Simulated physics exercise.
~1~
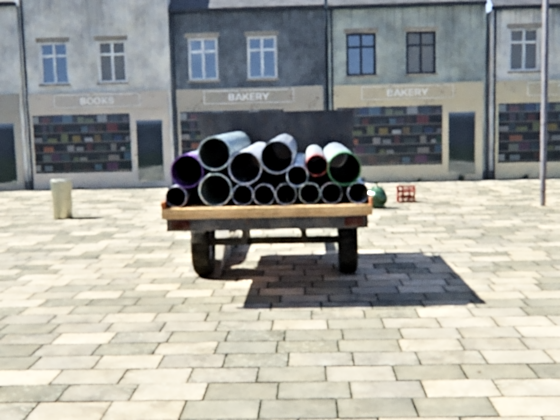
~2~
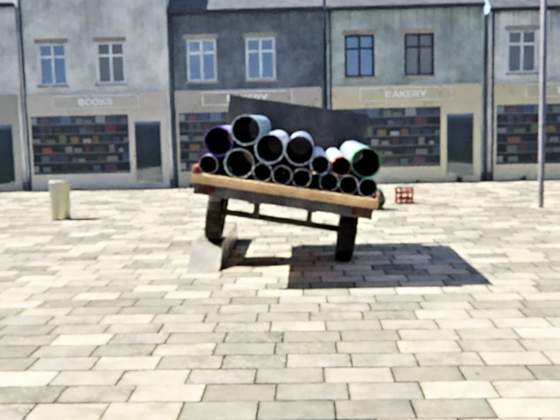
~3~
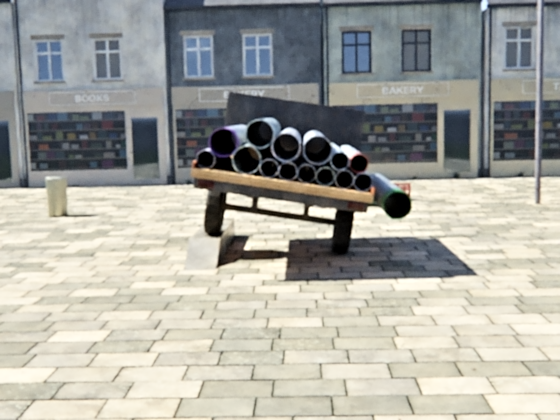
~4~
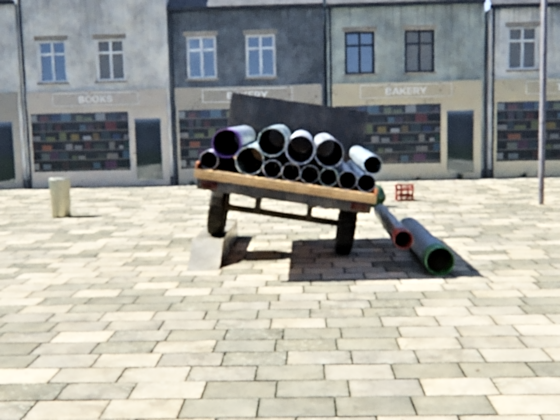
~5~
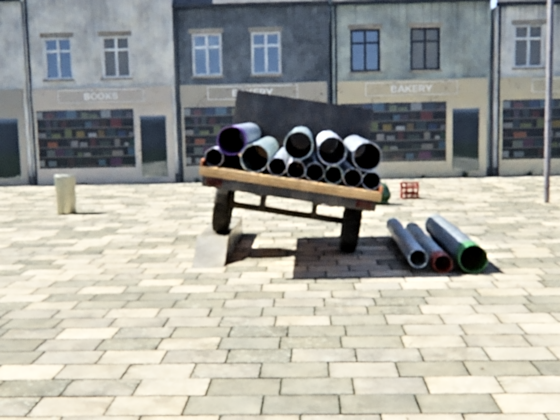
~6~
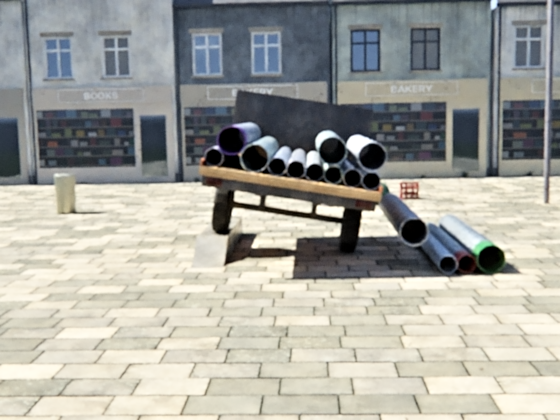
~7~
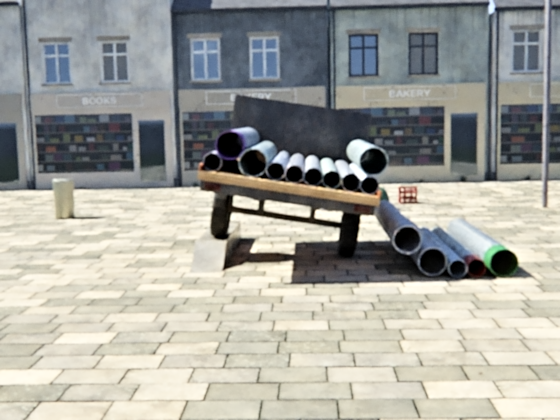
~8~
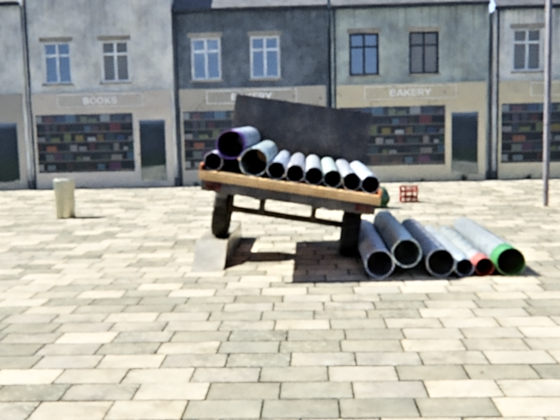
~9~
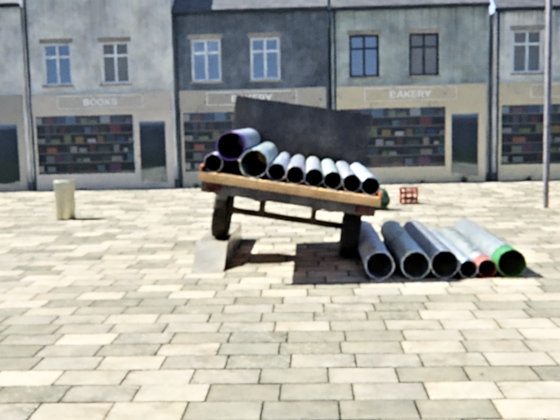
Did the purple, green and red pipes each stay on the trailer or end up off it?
The purple pipe stayed on the trailer, while the green and red ones both rolled off the right side and ended up on the ground.
A flat trailer stacked with pipes tilted to the right as its left wheel rode up, and the green pipe rolled off first, then the red and several grey ones, which ended lying on the paving while the purple stayed aboard.
